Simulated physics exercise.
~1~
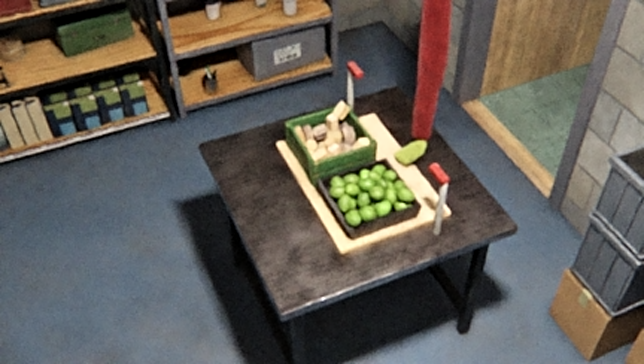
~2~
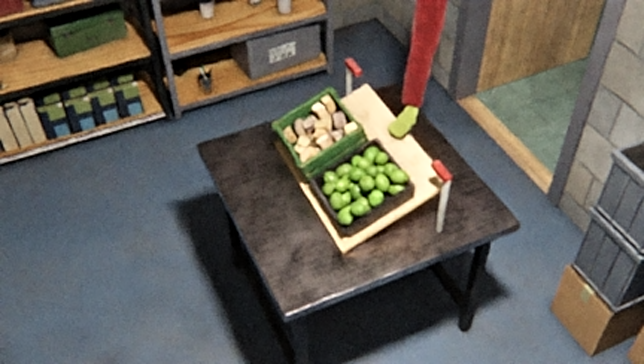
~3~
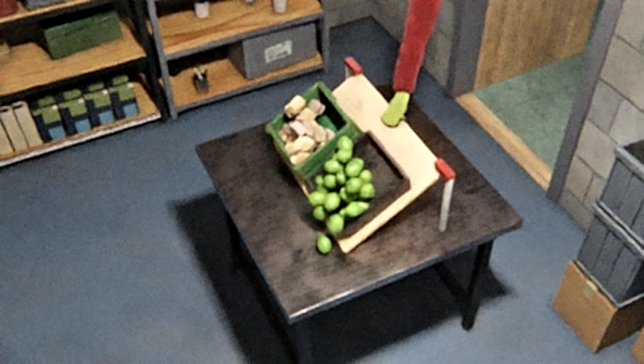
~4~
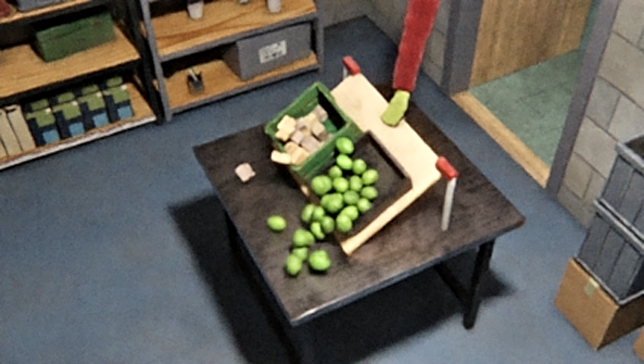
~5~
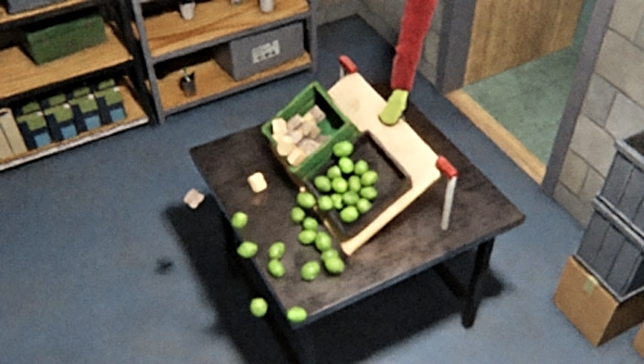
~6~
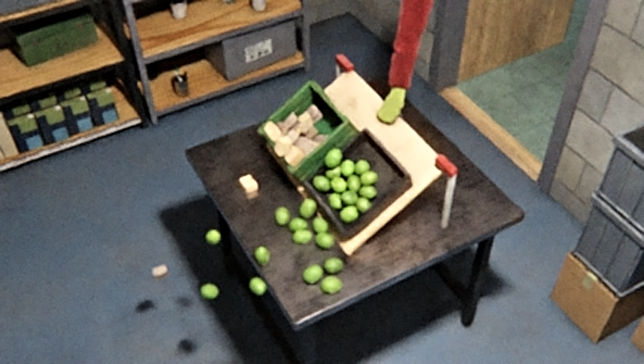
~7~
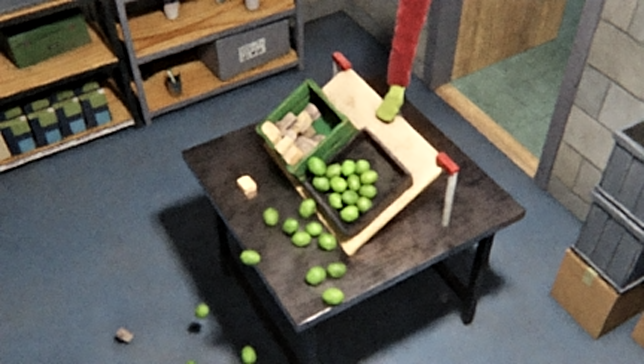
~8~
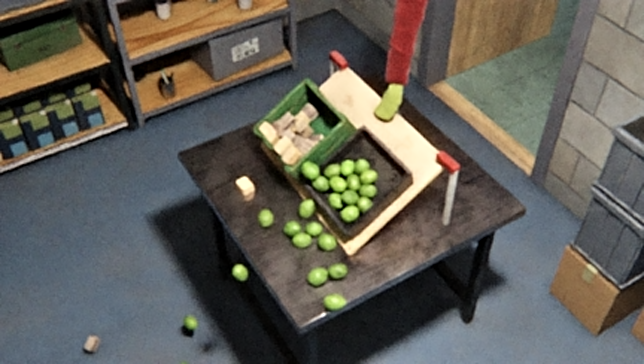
A red-sleeved arm with a green glove reaches over a dark table in a storeroom with a blue floor, seen from above as the view drifts slightly sideways. On the table, a pale board carries a green container of wooden offcuts behind a black container of round green fruit. The hand pulls up the board's right side, tilting it leftward until it is held against two red-tipped stops. Green fruit spill across the table, and a couple of offcuts tumble out. Several fruit and one offcut drop to the floor, while most offcuts stay in their container.
